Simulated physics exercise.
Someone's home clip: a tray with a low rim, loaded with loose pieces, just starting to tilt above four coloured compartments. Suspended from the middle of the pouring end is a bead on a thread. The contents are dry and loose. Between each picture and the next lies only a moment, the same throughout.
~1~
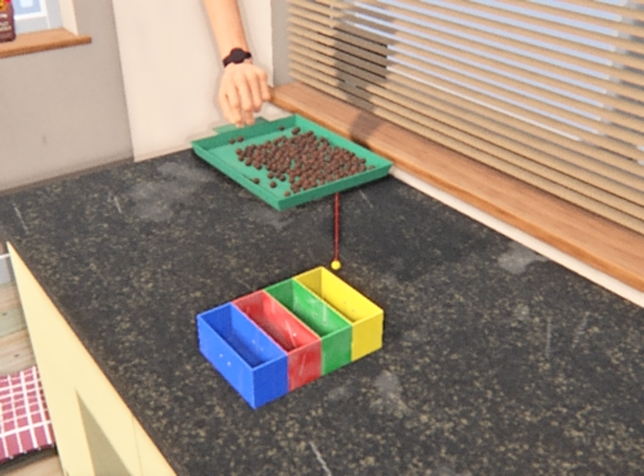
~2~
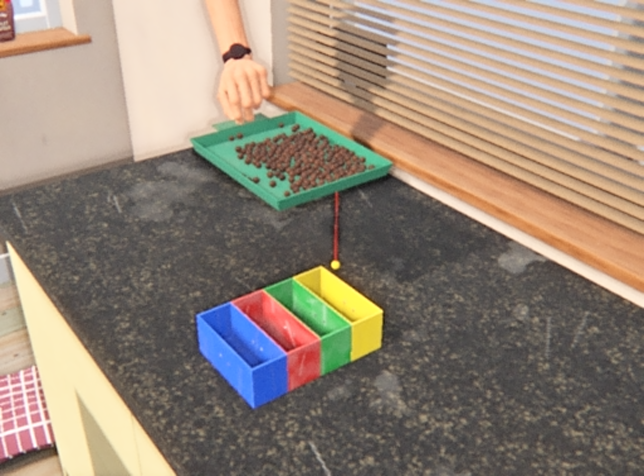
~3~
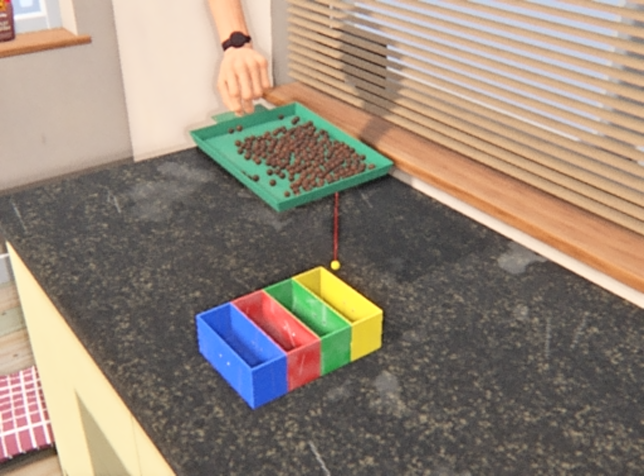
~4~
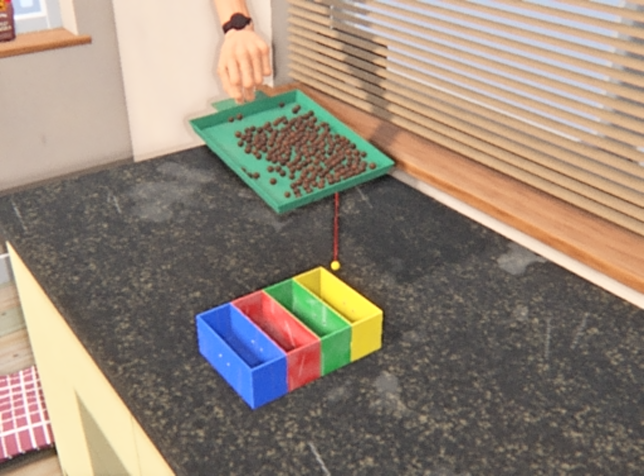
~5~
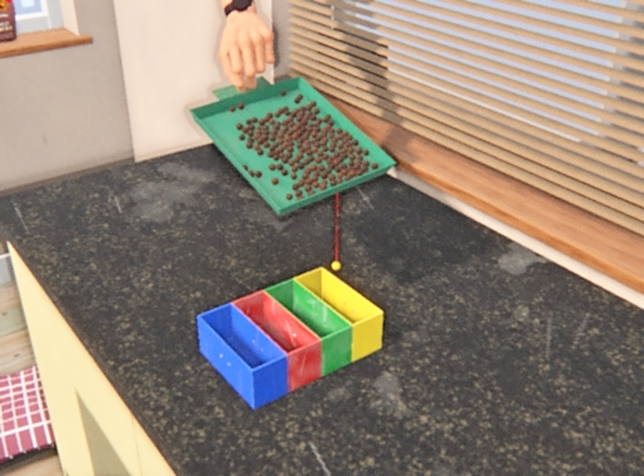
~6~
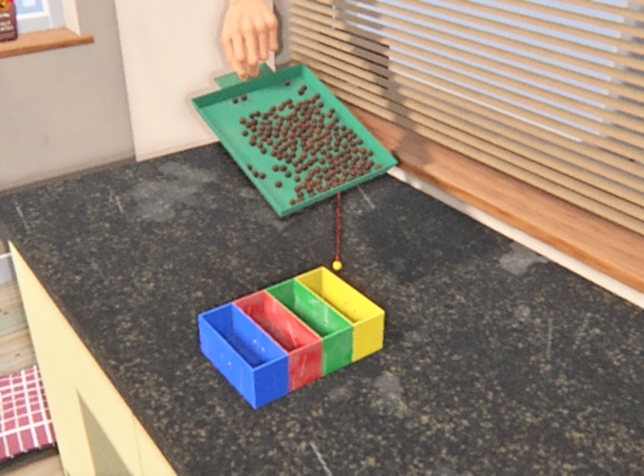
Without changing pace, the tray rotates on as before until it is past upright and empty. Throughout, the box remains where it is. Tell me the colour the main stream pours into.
The main stream pours into the green cell.
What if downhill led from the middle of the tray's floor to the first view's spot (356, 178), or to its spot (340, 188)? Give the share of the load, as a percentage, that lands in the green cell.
In order: About 0, then 10 percent.
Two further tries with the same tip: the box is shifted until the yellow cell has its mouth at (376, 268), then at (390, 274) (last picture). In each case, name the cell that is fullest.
Try 1: The cell in blue. Try 2: The blue cell.
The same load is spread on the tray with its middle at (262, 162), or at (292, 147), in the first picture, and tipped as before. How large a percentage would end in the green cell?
First 40 %, then 40 %.
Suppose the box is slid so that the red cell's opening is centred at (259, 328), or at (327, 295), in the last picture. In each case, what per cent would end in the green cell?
You'd end up with around 30 per cent and then around 10 per cent.
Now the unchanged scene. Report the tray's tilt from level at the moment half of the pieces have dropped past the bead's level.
Around 90° at that moment.
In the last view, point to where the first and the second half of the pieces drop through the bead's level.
Near (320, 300) to start, and near (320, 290) afterwards.
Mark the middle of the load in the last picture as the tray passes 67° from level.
Its middle sits at about pixel (320, 194).
Soon after the last picture, tray tipped steeply; most on the tray; a stray few in the yellow cell; a stray few in the red cell; a stray few in the green cell; about a quarter falling or outside the box.
A little later, tray tipped past a quarter turn; a stray few on the tray; about a third in the green cell; about a quarter in the yellow cell; a small part in the red cell; a stray few in the blue cell; about a quarter falling or outside the box.
Later still, tray tipped past a quarter turn; about a third in the green cell; about a quarter in the yellow cell; about a quarter in the red cell; a stray few in the blue cell; about a quarter falling or outside the box.
By the end, tray tipped past a quarter turn; about a third in the green cell; about a quarter in the yellow cell; about a quarter in the red cell; a stray few in the blue cell; about a quarter outside the box.
